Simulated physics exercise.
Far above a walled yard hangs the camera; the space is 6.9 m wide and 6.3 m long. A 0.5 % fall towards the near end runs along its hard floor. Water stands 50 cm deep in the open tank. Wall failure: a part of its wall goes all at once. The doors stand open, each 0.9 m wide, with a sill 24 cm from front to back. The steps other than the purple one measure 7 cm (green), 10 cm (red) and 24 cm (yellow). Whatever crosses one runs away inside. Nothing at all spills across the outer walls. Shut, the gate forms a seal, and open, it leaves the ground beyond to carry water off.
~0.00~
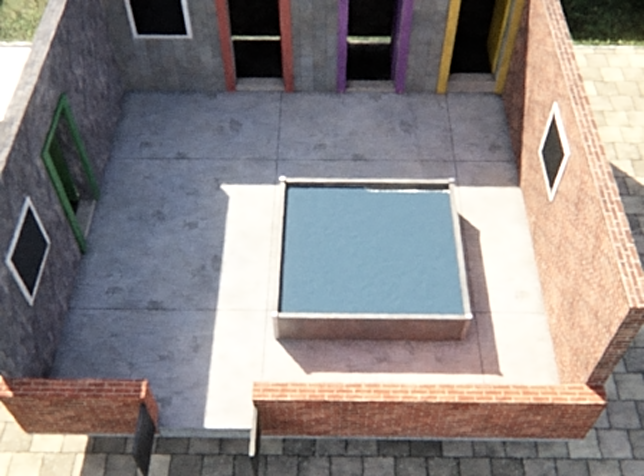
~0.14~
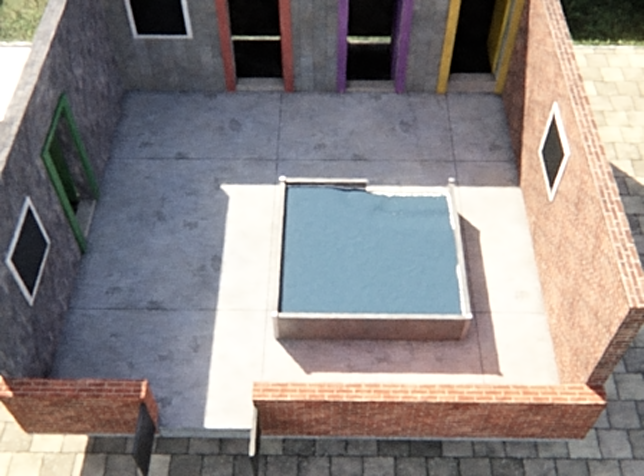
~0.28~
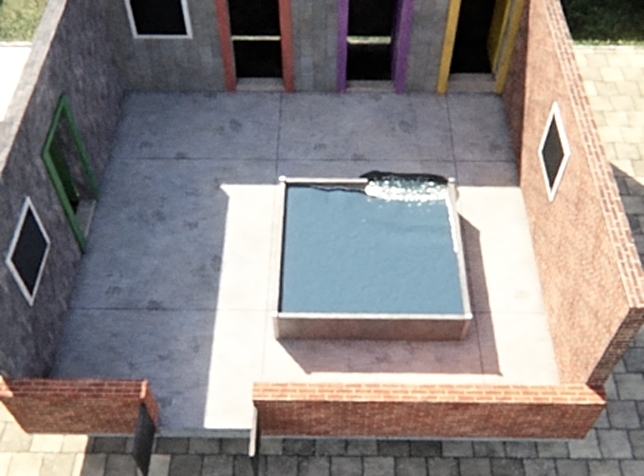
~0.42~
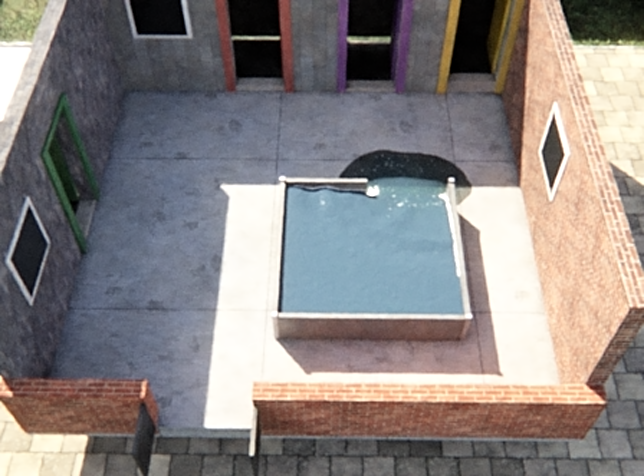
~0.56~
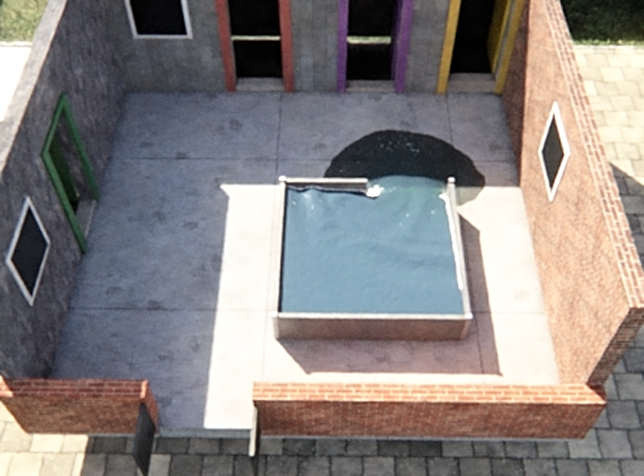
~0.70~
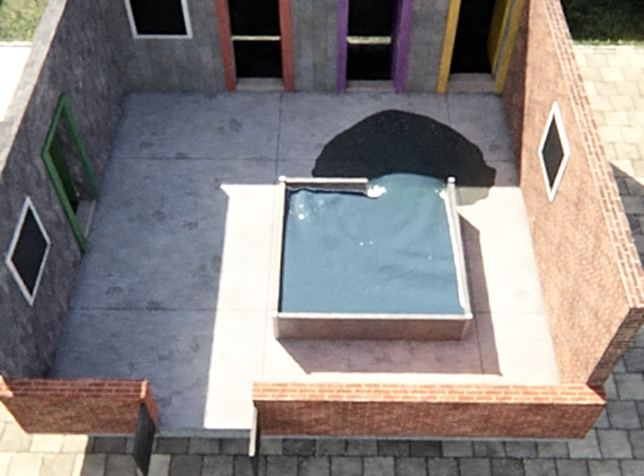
In a walled yard, water pours from the tank's far side and spreads across the floor.
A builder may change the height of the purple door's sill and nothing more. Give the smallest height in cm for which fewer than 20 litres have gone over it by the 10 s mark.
About 20 cm.
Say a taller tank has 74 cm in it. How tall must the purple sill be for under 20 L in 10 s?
About 32 centimetres.
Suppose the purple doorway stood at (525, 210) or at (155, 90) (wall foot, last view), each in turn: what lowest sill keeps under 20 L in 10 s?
First place around 6.0 cm, second around 9.5 cm.
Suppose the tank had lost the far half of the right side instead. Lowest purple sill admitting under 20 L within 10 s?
Then it needs around 6.5 cm.
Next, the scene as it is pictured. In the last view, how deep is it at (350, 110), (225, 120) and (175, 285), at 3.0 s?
Roughly 4, then 1, then 0 cm.
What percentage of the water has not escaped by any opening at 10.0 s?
I'd say near 86 per cent is still there.
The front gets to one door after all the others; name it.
I'd say the green one.
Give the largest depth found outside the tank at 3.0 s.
Close to 28 centimetres.
After 1.4 s water covers 20 % of the floor, deepest (27 cm) near (420, 195); 13 cm at the purple door, 15 litres in over its 6 cm sill.
After 3.0 s water covers 30 % of the floor, deepest (28 cm) near (432, 111); 22 cm at the purple door, 155 litres in over its 6 cm sill.
After 10.0 s water covers 95 % of the floor, deepest (11 cm) near (43, 408); 10 cm at the purple door, 413 litres in over its 6 cm sill.
At the purple door as built, the water arrived by 1.0 s and peaked near 23 cm at 2.4 s.
With a sill of 16.5 cm, 57 litres would have come in within the 10 s; with 22 cm, 8 litres. So under 20 litres takes about 20 cm.
